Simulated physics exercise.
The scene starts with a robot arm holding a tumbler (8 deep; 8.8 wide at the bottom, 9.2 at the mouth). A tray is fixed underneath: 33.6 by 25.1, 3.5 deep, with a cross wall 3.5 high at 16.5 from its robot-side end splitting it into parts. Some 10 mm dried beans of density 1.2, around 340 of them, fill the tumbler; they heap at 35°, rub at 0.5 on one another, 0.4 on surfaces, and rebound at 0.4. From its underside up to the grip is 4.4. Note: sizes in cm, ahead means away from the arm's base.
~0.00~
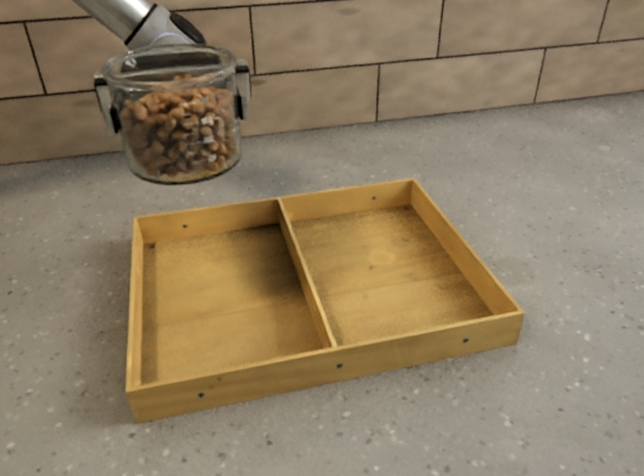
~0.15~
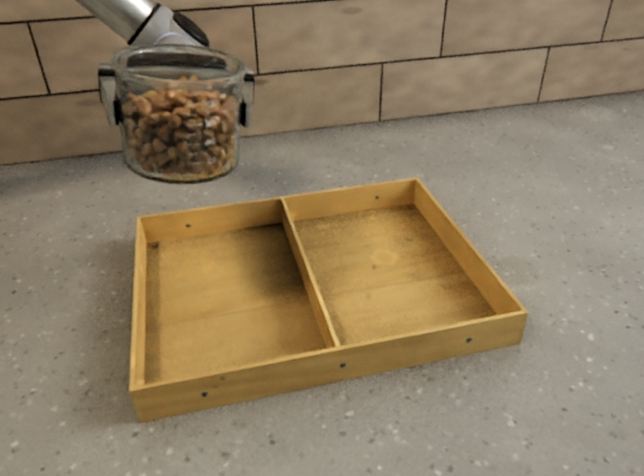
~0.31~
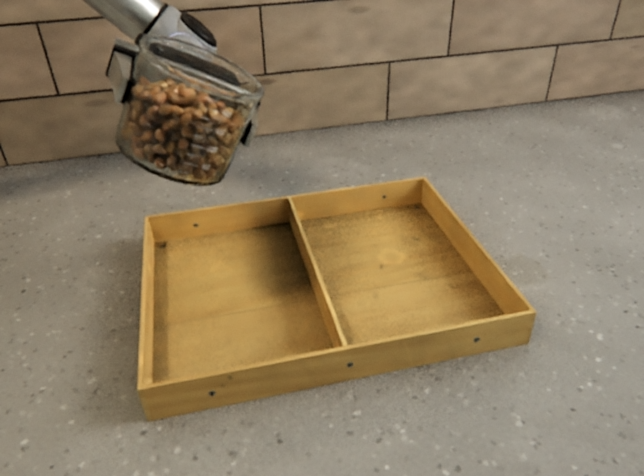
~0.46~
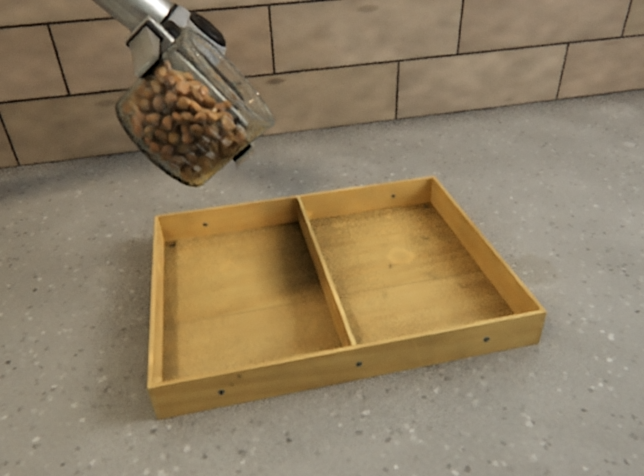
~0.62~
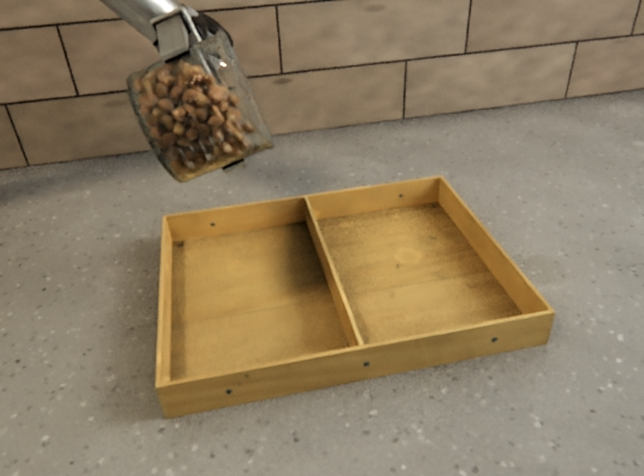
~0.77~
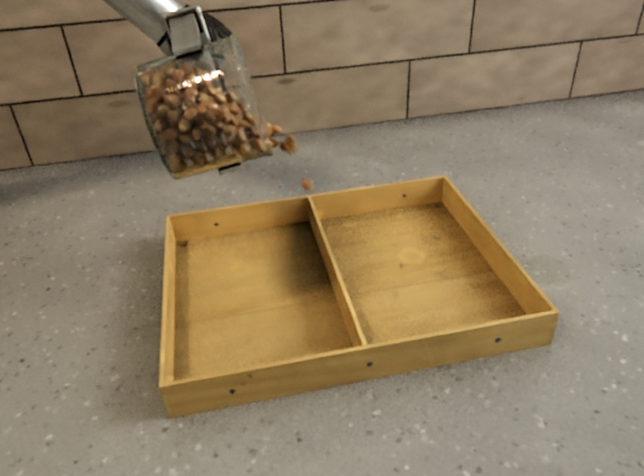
Clear tumbler of small brown pieces tilting rightward in a robot arm's grip above a divided wooden tray, a few pieces tumbling out.
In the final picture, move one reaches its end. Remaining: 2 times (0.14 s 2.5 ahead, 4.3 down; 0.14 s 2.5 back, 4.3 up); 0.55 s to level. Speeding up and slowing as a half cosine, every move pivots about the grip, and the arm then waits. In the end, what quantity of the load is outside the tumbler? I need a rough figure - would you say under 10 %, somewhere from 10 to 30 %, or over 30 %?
I would say somewhere from 10 to 30 %.
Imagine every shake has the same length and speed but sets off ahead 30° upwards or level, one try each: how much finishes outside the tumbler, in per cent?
Estimates, in order: 85 % then 70 %.
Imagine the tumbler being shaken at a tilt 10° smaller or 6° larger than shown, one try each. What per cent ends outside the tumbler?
Roughly 5 per cent on the first try and 35 per cent on the second.
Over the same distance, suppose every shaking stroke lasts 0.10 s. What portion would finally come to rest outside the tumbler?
In that case some 35 per cent.
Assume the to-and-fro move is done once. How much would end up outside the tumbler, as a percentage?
Probably about 10 in a hundred.
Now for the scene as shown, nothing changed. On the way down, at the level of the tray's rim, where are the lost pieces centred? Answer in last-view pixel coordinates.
They come through centred close to (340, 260).
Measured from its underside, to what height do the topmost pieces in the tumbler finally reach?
About 8.0 cm.
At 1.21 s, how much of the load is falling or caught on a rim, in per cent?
It amounts to roughly 1 in a hundred.
After 1.21 s, tilted 80° forward, highest piece 19 above the table; 308 in the tumbler, 21 in the far-side part, 11 in the robot-side part, 4 in flight or on a rim.
After 1.66 s, tilted 28° forward, highest piece 23 above the table; 288 in the tumbler, 33 in the far-side part, 21 in the robot-side part, 2 in flight or on a rim.
After 2.08 s, level, highest piece 25 above the table; 288 in the tumbler, 35 in the far-side part, 21 in the robot-side part.
After 3.13 s, level, highest piece 25 above the table; 288 in the tumbler, 35 in the far-side part, 21 in the robot-side part.
In the end, 288 in the tumbler, 35 in the far-side part, 21 in the robot-side part. That is 16 % outside the tumbler.
